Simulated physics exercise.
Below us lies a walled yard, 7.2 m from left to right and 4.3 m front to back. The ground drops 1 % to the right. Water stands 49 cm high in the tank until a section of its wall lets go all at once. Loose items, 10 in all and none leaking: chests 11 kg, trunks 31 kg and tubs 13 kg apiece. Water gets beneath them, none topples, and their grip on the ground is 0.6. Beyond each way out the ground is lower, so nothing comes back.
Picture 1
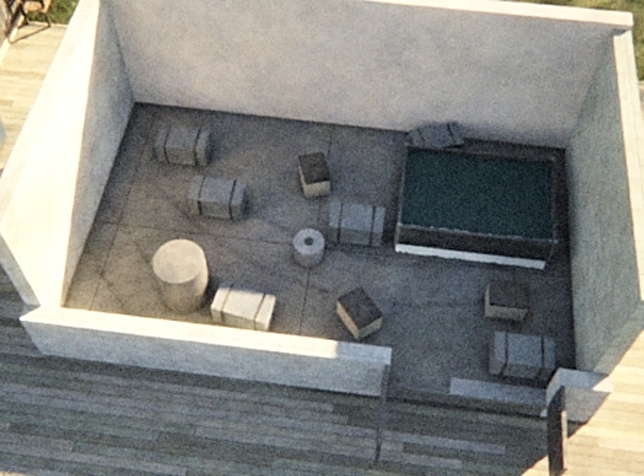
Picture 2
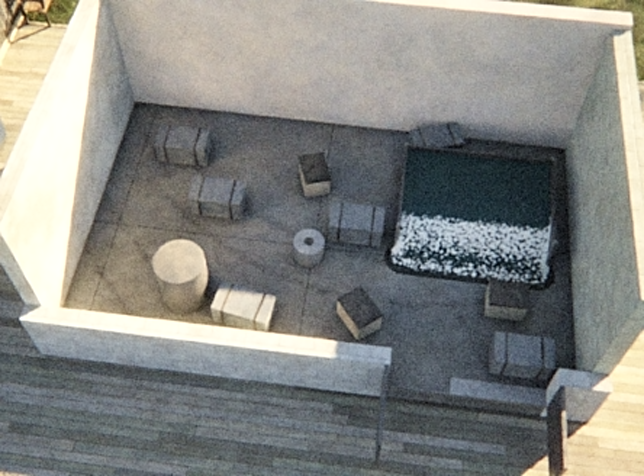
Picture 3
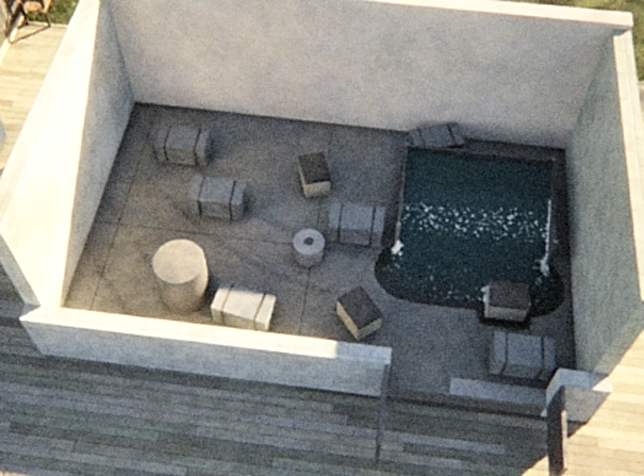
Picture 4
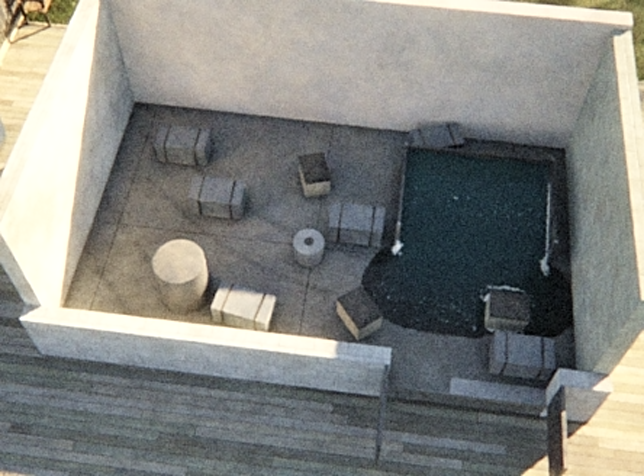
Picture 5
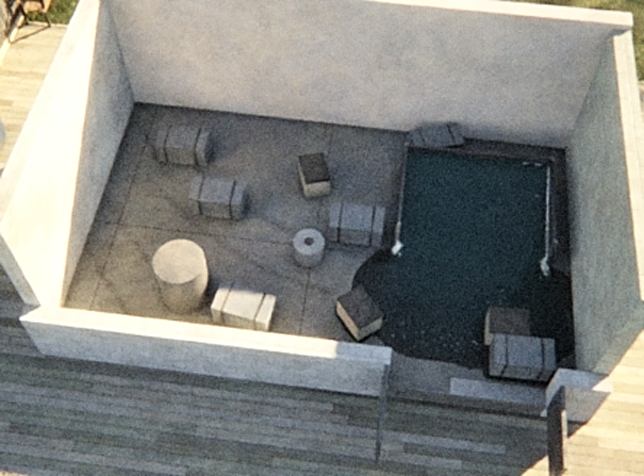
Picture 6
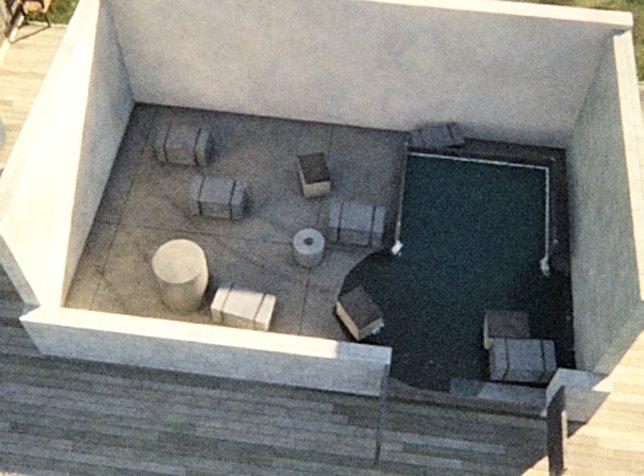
Dark green water spills out of a low rectangular tank at the right of a pale-walled yard, seen from high above by a still camera. Grey strapped trunks, small brown-topped boxes, a pale drum and a small round tub sit scattered across the grey floor. The water foams white, then spreads dark around the nearest boxes, and one lower-right box slides slightly toward the front wall, beside a barely shifting trunk.
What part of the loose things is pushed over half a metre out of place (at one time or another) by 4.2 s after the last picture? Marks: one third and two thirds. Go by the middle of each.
Share: Less than a third.
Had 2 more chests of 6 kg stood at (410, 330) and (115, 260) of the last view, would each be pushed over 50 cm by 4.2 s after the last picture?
In turn: More, short of it.
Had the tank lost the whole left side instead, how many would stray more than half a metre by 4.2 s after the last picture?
In that case 5 of them.
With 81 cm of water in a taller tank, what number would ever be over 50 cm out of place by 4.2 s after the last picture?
In that case 3 of them.
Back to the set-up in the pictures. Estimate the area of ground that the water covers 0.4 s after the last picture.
About 10.0 m2.
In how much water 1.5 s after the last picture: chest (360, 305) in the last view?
About 8 cm.
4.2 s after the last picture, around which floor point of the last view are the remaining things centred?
Near (296, 219).
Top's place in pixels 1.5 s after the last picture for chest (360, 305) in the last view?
Near (288, 318).
Then, 0.4 s after the last picture 1 of 10 are over 50 cm from their spots; 1 afloat.
Then, 1.5 s after the last picture 3 of 10 are over 50 cm from their spots; 1 afloat.
Then, 2.8 s after the last picture 3 of 10 are over 50 cm from their spots; 1 afloat.
Then, 4.2 s after the last picture 3 of 10 are over 50 cm from their spots, and 3 have been at some point; 0 afloat.
